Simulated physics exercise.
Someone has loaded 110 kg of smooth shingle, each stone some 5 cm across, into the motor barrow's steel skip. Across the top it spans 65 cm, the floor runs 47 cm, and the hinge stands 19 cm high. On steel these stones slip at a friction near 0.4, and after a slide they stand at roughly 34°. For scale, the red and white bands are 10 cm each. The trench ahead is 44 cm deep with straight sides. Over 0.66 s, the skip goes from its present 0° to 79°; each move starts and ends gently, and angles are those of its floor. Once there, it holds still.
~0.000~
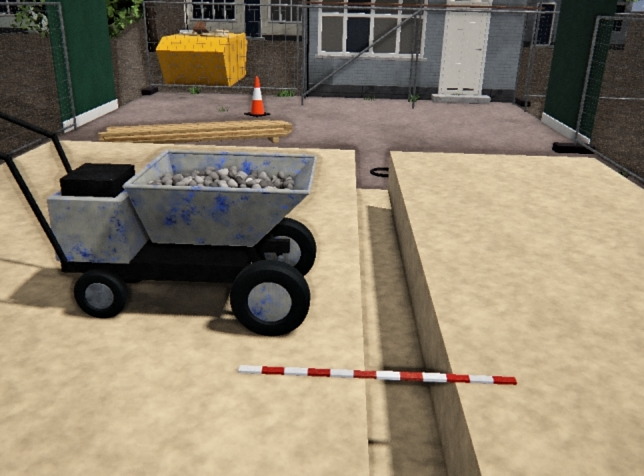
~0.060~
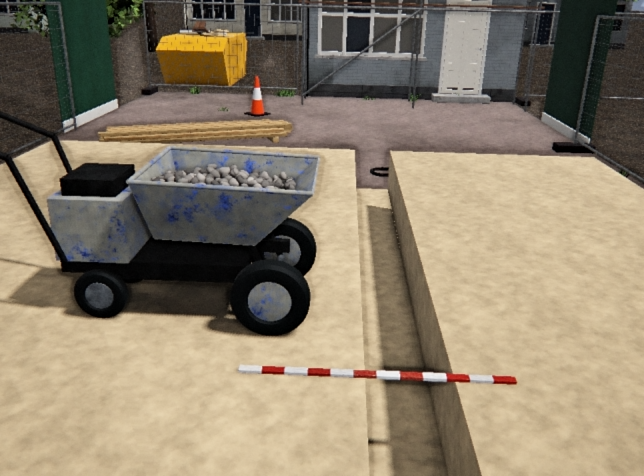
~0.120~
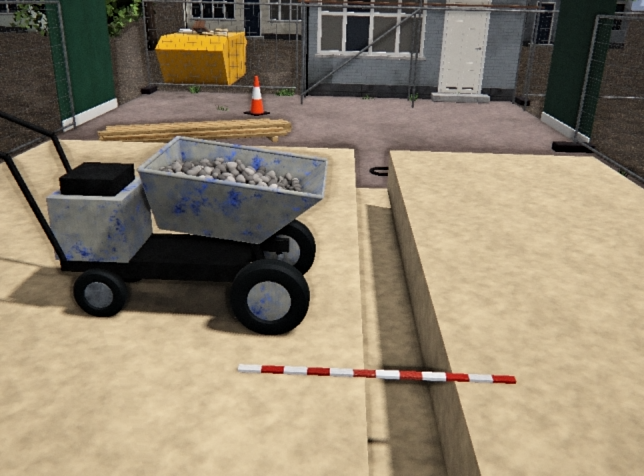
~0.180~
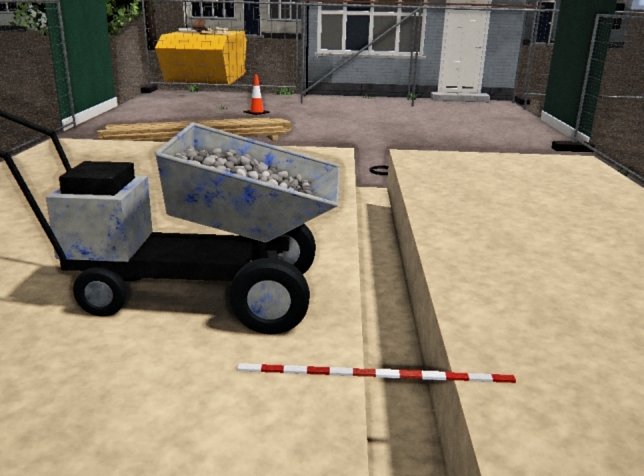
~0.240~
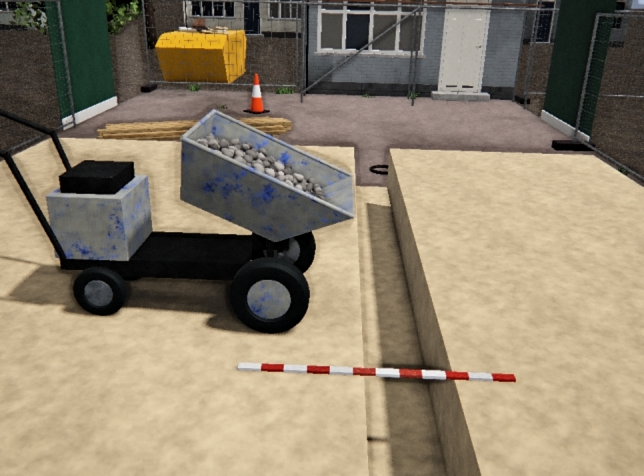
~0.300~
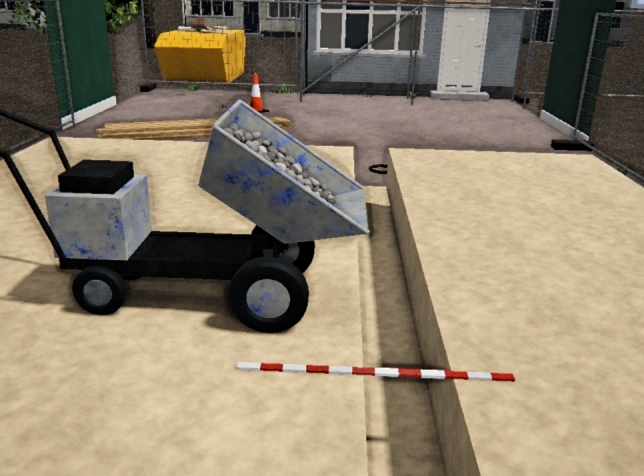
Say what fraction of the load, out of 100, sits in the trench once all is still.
About 64 out of 100.
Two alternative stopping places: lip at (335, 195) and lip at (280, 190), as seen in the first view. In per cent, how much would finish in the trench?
First spot about 30, second spot about 90 per cent.
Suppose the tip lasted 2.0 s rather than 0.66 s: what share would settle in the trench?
About 80 percent, I'd say.
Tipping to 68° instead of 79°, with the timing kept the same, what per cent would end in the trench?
I'd guess some 45 in a hundred.
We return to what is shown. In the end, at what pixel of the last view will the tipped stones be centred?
The resting stones are centred at roughly (416, 365).
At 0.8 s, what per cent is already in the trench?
About 40 per cent by then.
After 0.5 s the floor is at 67°; 100 % in the skip; the foremost stones are at (380, 263).
After 0.8 s the floor is at 79°; 41 % in the skip, 42 % in the trench, 17 % past the trench; the foremost stones are at (472, 311).
After 1.1 s the floor is at 79°; 0 % in the skip, 64 % in the trench, 36 % past the trench; the foremost stones are at (642, 316).
After 3.1 s the floor is at 79°; 0 % in the skip, 64 % in the trench, 36 % past the trench; the foremost stones are past the picture's edge.
